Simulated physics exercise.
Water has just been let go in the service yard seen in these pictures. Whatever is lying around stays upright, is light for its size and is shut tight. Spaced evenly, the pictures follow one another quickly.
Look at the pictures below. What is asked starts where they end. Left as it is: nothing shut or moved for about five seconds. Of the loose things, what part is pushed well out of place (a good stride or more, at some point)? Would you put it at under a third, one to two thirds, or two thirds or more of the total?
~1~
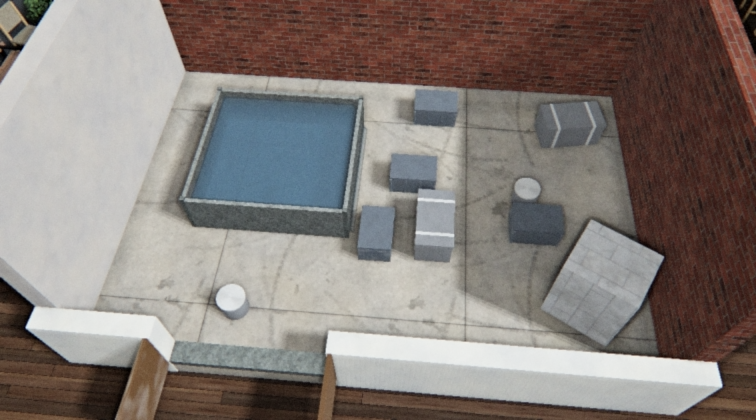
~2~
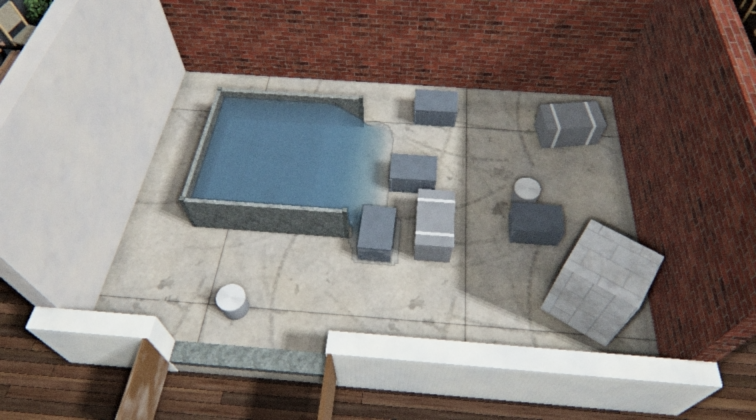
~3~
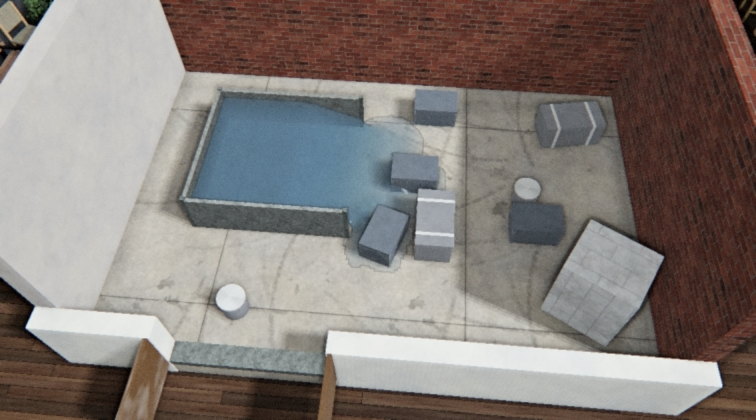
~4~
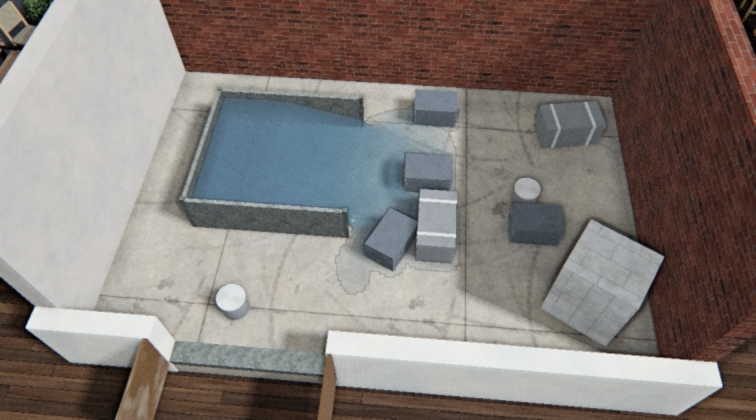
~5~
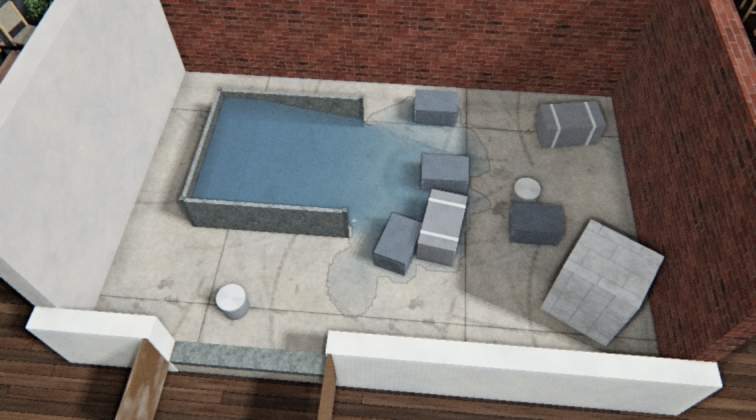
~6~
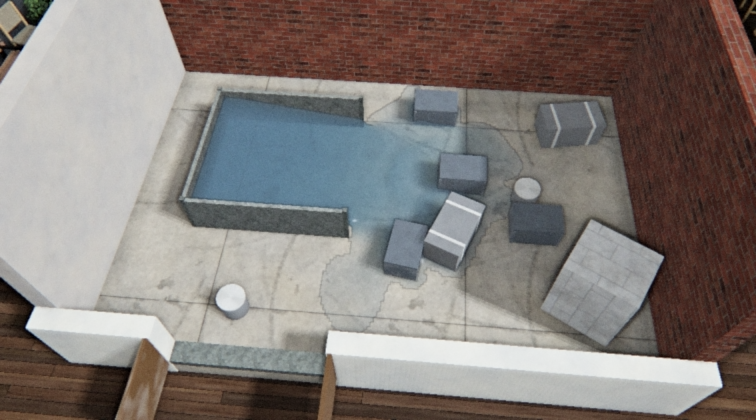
I would put it at two thirds or more of the total.
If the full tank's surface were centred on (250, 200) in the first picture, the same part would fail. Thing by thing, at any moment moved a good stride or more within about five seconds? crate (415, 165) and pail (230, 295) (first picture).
Travelled that far, fell short.
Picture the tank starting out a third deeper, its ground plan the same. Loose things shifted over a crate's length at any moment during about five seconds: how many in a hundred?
Roughly 90 per cent of them.
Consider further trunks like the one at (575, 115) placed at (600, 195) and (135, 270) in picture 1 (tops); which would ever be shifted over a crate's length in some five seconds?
First one cleared the mark, second one missed the mark.
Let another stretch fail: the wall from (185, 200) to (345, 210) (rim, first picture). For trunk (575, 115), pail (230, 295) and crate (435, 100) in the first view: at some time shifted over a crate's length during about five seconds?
Taking them in order, less than that, displaced that much, less than that.
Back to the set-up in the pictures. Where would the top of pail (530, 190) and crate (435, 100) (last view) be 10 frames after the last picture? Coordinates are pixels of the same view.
The first should be near (628, 180), the second near (484, 82).
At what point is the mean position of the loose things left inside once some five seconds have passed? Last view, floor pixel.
Close to (477, 218).
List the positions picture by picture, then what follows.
The first frame shows a crate at (414, 167) rests on the ground; a crate at (376, 227) rests on the ground; 0 of 8 have shifted.
The second frame shows a crate at (414, 167) rests on the ground; a crate at (377, 227), on the bottom; 0 of 8 have shifted.
The third frame shows a crate at (415, 167), on the bottom; a crate at (384, 229) rests on the ground, close to its start; 1 of 8 have shifted.
The fourth frame shows a crate at (428, 167), on the bottom, close to its start; a crate at (392, 232) rests on the ground, close to its start; 2 of 8 have shifted.
The fifth frame shows a crate at (445, 167), on the bottom, a stride from its start; a crate at (399, 237), on the bottom, a stride from its start; 3 of 8 have shifted.
The sixth frame shows a crate at (463, 167), on the bottom, a stride from its start; a crate at (406, 243) rests on the ground, a stride from its start; 3 of 8 have shifted.
A moment on, 3 of 8 are well off their spots; 0 afloat.
Next, 6 of 8 are well off their spots; 4 afloat.
Later, 6 of 8 are well off their spots; 6 afloat.
In the end, 5 of 8 are well off their spots, and 6 have been at some point; 6 afloat.
